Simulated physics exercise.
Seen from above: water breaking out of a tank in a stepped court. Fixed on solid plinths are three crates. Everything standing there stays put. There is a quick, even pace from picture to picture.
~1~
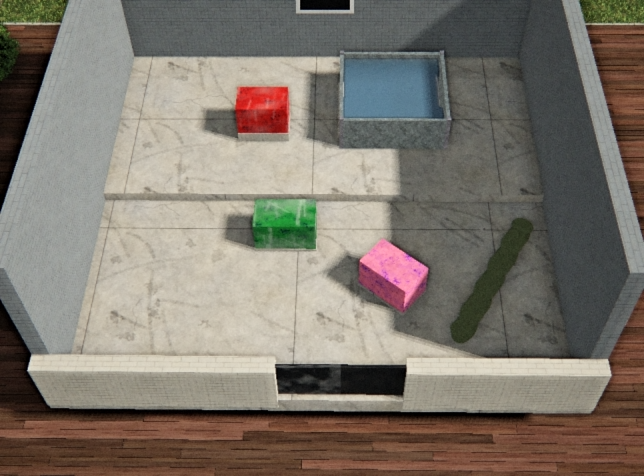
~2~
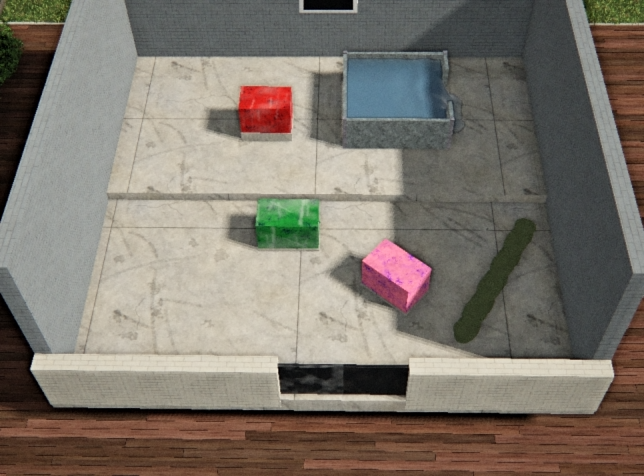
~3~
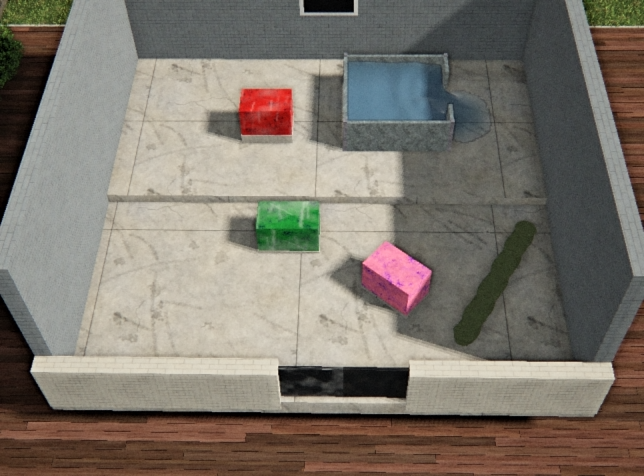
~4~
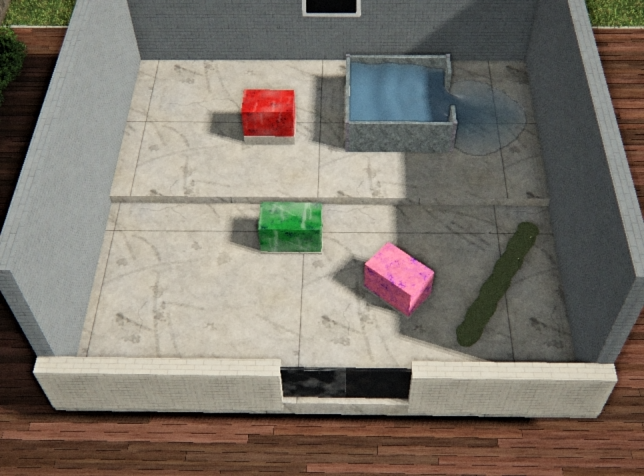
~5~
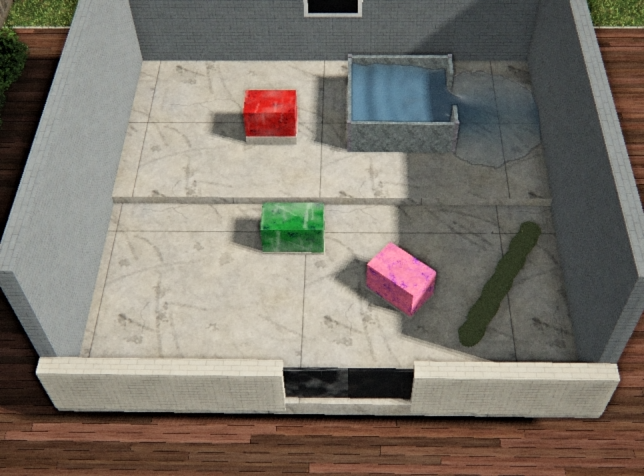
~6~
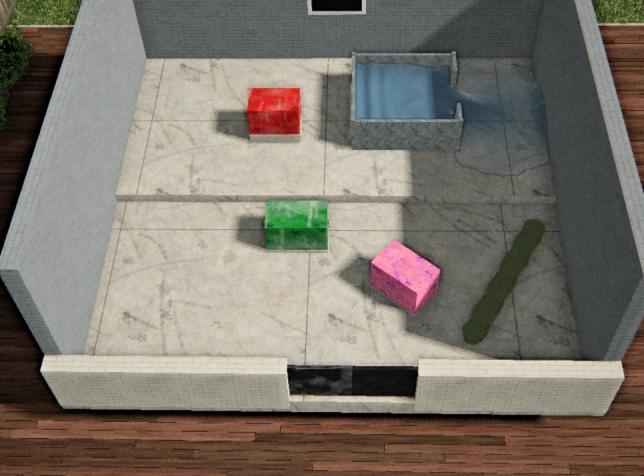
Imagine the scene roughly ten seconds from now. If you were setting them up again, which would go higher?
As I see it, the red crate is missed by the water; the green crate is reached by the water; the pink crate is reached by the water.
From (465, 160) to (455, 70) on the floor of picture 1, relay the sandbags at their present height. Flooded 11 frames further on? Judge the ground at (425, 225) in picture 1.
That spot would be inundated.
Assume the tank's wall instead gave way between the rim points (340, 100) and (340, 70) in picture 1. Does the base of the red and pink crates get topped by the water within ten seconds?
First, the red crate is flooded; second, the pink crate is flooded.
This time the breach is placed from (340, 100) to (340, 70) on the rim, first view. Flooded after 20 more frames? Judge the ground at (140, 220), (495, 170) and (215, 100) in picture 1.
One after the other: Wet, not flooded, awash.
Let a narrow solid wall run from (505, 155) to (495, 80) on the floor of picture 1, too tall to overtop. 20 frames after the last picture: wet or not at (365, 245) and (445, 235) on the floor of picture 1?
As listed: Flooded, covered.
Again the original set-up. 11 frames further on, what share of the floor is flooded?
My estimate is roughly 15 percent.
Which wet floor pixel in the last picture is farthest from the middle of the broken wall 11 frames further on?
Somewhere about (570, 342).
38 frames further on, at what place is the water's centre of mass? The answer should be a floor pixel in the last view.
The water's middle lies around (409, 159).
A moment on, water covers 10 % of the floor; the red crate not reached, the green crate not reached, the pink crate not reached.
Next, water covers 15 % of the floor; the red crate not reached, the green crate not reached, the pink crate not reached.
Then, water covers 30 % of the floor; the red crate not reached, the green crate not reached, the pink crate water round its plinth.
Later, water covers 55 % of the floor; the red crate water round its plinth, the green crate water round its plinth, the pink crate water round its plinth.
In the end, water covers 80 % of the floor; the red crate stayed above the water, the green crate was topped, the pink crate was topped.
